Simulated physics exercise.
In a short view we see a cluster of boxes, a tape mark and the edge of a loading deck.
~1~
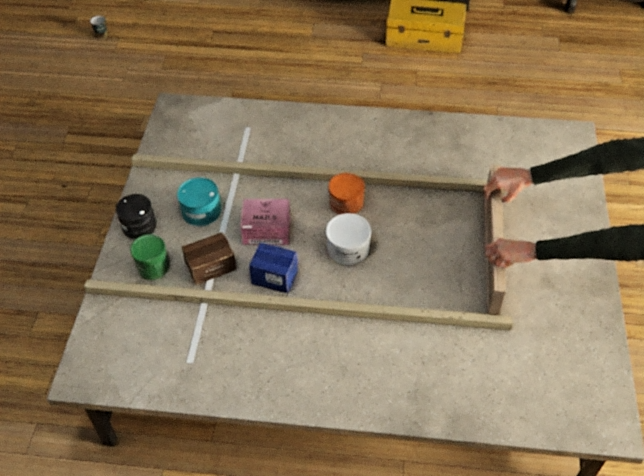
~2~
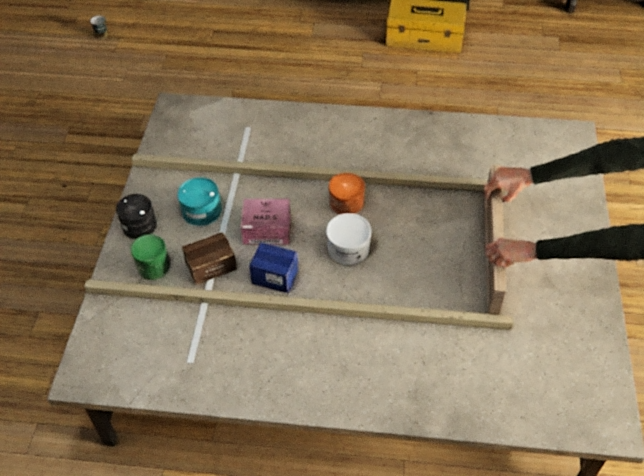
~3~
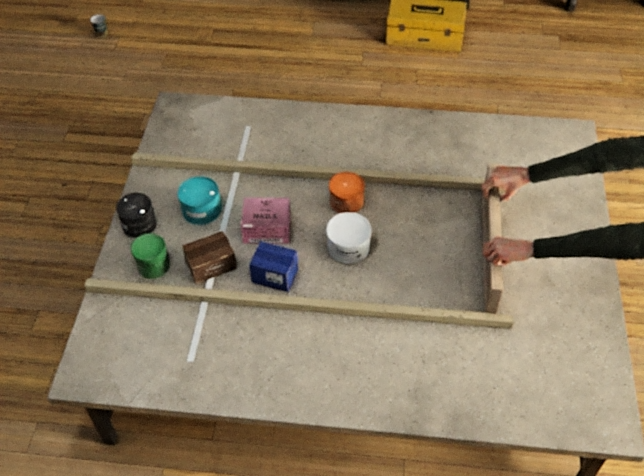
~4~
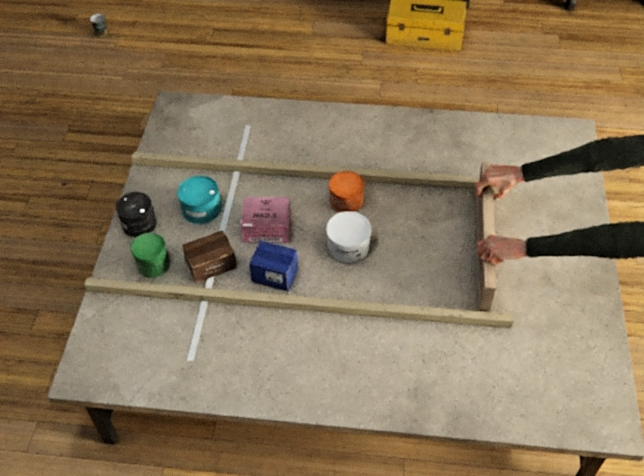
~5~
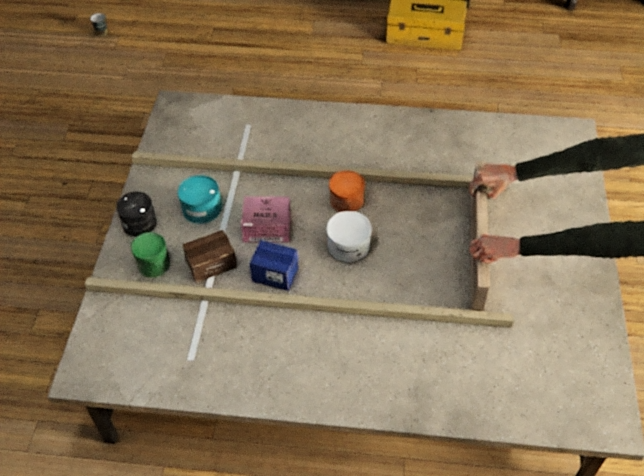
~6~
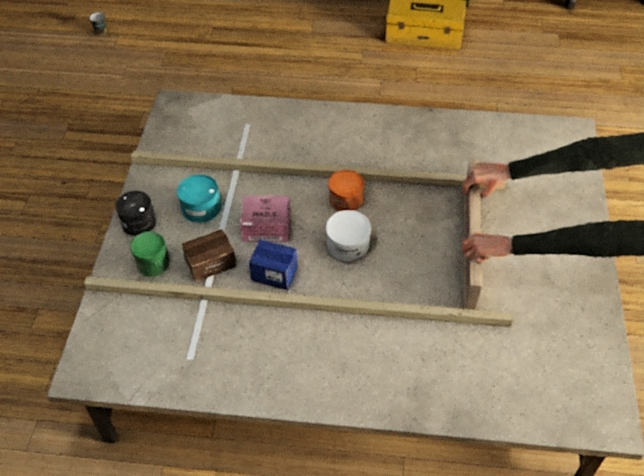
On a grey tabletop, two hands slowly sliding a plank left between wooden rails toward motionless colourful canisters, pails and boxes.
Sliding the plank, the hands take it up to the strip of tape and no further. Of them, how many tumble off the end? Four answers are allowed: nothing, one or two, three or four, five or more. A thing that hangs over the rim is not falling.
It is going to spill none of them.
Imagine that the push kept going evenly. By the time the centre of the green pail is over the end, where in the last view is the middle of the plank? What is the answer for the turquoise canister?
Middle: Roughly (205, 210); roughly (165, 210).
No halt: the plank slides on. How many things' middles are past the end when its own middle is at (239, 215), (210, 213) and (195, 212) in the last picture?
Middles past end - pos 1: 0, pos 2: 0, pos 3: 1.
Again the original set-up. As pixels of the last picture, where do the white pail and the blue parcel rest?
In the last picture they sit at about (197, 229) and about (191, 261).
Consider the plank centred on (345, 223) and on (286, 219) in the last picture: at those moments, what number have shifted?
In order, the tallies are 2 and 5.
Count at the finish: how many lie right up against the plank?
It is in contact with 3.
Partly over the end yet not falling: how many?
Expected count: 0.
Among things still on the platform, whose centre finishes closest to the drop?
That one's the green pail.
Early on, none off yet; black canister at rest near (136, 214); green pail at rest near (151, 255); turquoise canister at rest near (199, 199).
Finally, the number that fall off is zero.
